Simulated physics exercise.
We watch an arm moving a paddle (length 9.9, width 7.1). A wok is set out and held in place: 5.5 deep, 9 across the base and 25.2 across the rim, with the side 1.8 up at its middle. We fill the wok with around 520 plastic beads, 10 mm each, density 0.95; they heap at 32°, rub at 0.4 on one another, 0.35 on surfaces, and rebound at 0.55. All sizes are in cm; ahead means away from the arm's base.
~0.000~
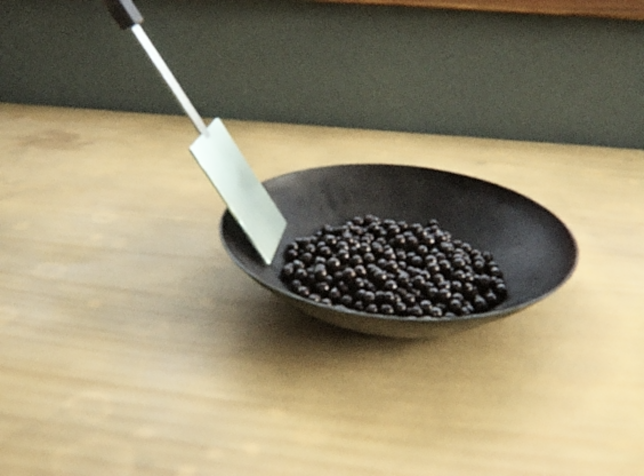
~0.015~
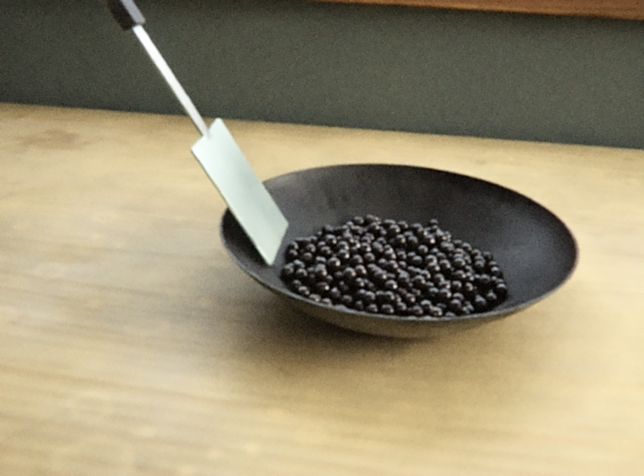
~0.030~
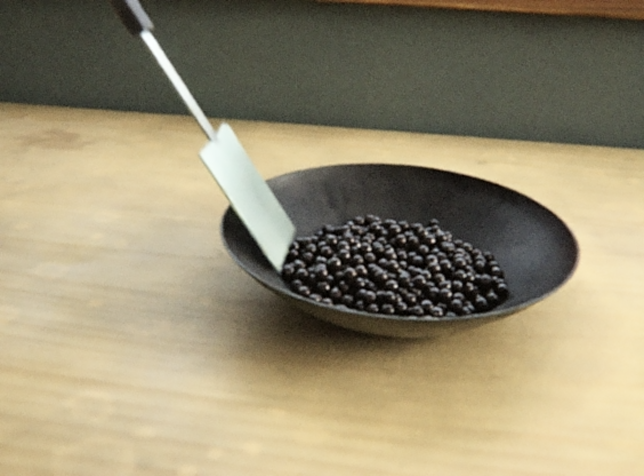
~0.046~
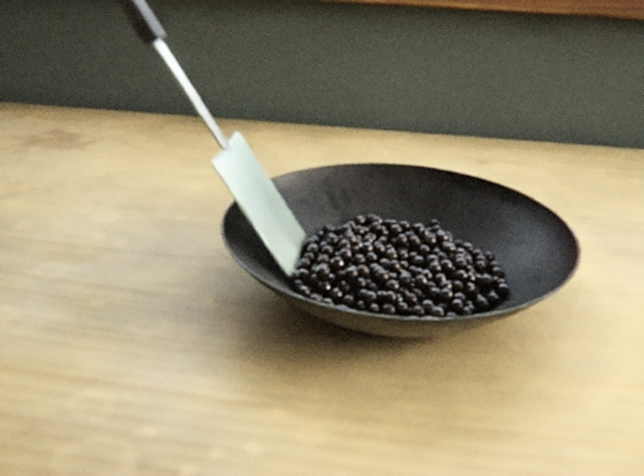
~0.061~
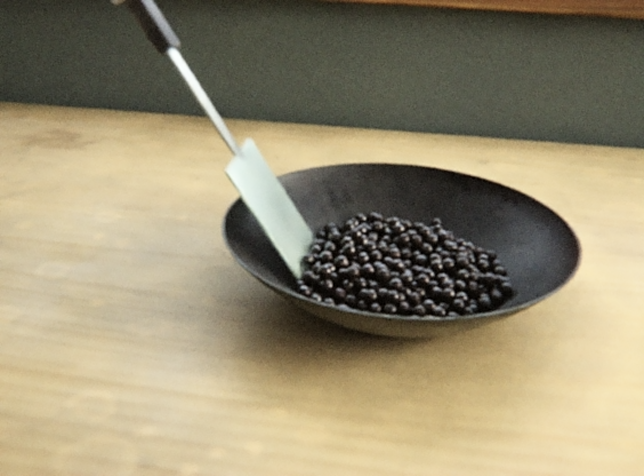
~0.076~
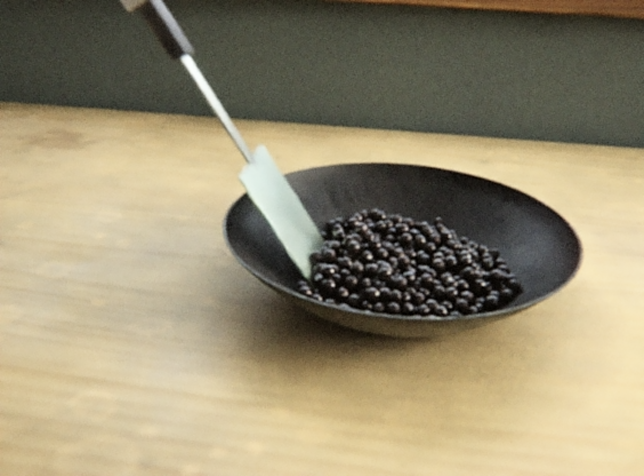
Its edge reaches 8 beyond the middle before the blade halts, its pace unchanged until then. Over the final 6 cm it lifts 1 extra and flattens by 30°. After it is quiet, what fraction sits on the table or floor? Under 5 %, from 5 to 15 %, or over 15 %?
From 5 to 15 %.
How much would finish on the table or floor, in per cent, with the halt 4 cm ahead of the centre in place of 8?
Estimate: Approx. 0 %.
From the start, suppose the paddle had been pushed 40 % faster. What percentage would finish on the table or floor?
Then around 25 percent would finish on the table or floor.
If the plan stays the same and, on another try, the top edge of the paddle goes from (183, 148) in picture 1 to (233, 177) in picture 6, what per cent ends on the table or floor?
10 per cent.
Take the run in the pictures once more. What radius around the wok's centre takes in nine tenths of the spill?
Radial distance: Approx. 30 cm.
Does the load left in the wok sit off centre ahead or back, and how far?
Roughly 4.0 cm ahead of the centre.
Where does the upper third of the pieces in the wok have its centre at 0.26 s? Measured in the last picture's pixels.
Centre: Approx. (499, 249) in the last view.
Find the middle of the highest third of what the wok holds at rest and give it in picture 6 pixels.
It is centred around (519, 245).
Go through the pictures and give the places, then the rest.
The paddle top edge at (204, 133), sloping 57°; upper third of the load around (393, 262), from x 285 to 500, top at y 220; 519 in the wok, in the first frame.
The paddle top edge at (205, 134), sloping 57°; upper third of the load around (394, 262), from x 290 to 500, top at y 220, in the second frame.
The paddle top edge at (213, 139), sloping 57°; upper third of the load around (394, 262), from x 290 to 500, top at y 220, in the third frame.
The paddle top edge at (226, 147), sloping 57°; upper third of the load around (395, 262), from x 295 to 505, top at y 220, in the fourth frame.
The paddle top edge at (238, 154), sloping 57°; upper third of the load around (396, 261), from x 300 to 505, top at y 220, in the fifth frame.
The paddle top edge at (251, 160), sloping 57°; upper third of the load around (398, 259), from x 305 to 515, top at y 215; 519 in the wok, in the sixth frame.
After 0.17 s, sloping 57°, highest piece 5 above the table; 519 in the wok.
After 0.26 s, sloping 45°, highest piece 6 above the table; 519 in the wok.
After 0.50 s, sloping 27°, highest piece 7 above the table; 476 in the wok, 35 on the table or floor, 8 on the blade or in flight.
After 1.55 s, sloping 27°, highest piece 7 above the table; 474 in the wok, 45 on the table or floor.
In the end, 474 in the wok, 45 on the table or floor. That is 9 % on the table or floor.
